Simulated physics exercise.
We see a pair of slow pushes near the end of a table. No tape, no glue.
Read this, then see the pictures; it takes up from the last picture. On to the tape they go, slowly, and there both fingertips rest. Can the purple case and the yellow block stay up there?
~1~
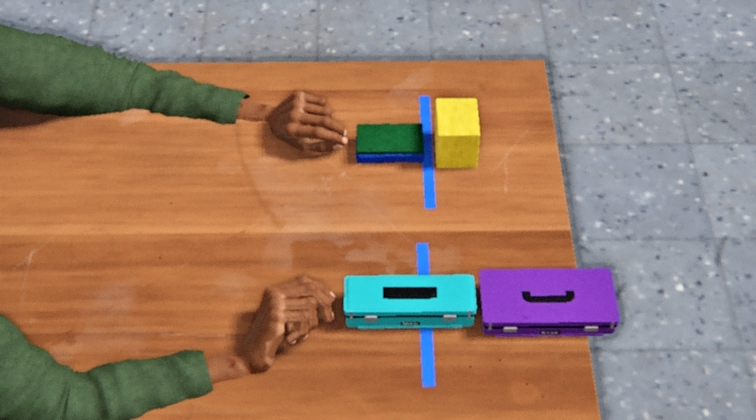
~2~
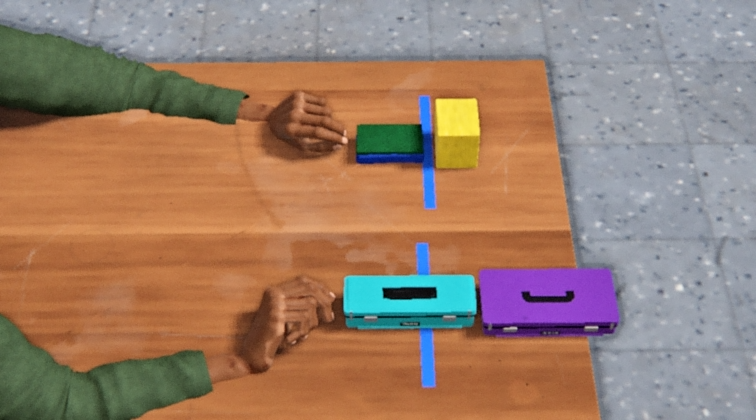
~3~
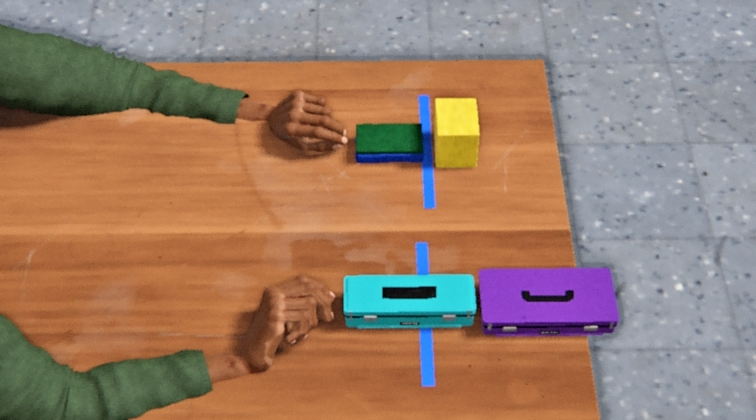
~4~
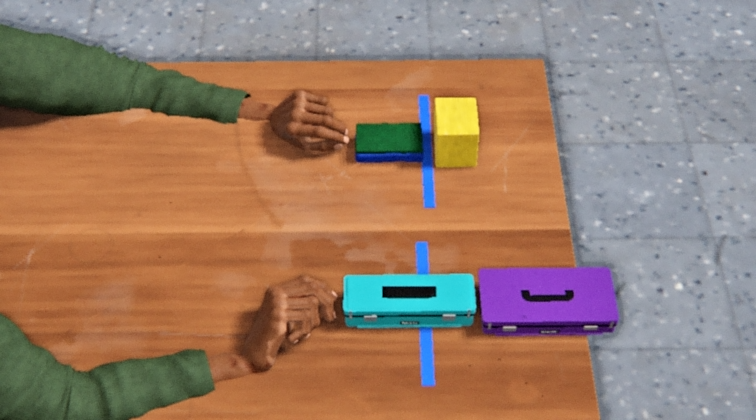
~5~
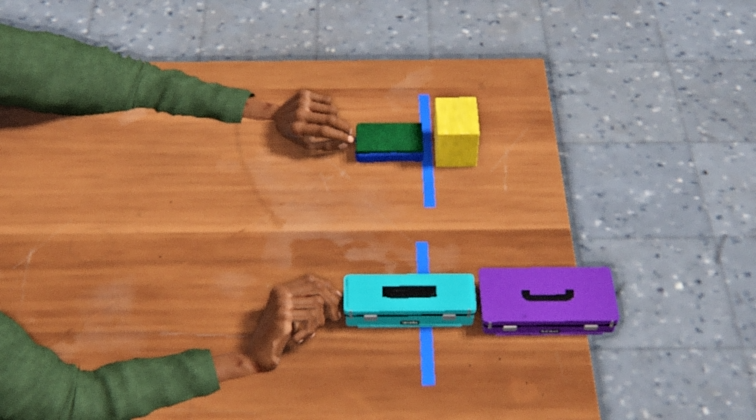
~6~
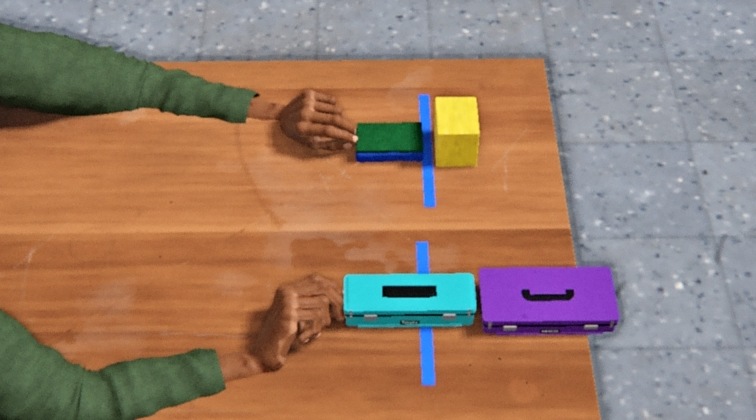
Result: My guess is the purple case has come off afterwards; my guess is the yellow block is still up there afterwards.
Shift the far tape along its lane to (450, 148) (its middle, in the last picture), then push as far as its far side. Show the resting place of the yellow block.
About (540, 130).
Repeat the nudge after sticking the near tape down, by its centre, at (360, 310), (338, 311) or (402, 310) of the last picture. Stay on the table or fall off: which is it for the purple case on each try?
Trial 1: Ends up safe; trial 2: Ends up safe; trial 3: Travels too far.
Then, 0.82 s past the last view, purple case leaning 48° off how it started near (604, 312); yellow block travelled about its own width near (505, 131).
Then, 1.06 s past the last view, purple case in the air; yellow block travelled about its own width near (521, 131).
Then, 1.26 s past the last view, purple case come down; yellow block travelled about its own width near (521, 132).
Finally, the purple case drops to the floor; the yellow block is still on the table, near (521, 132).
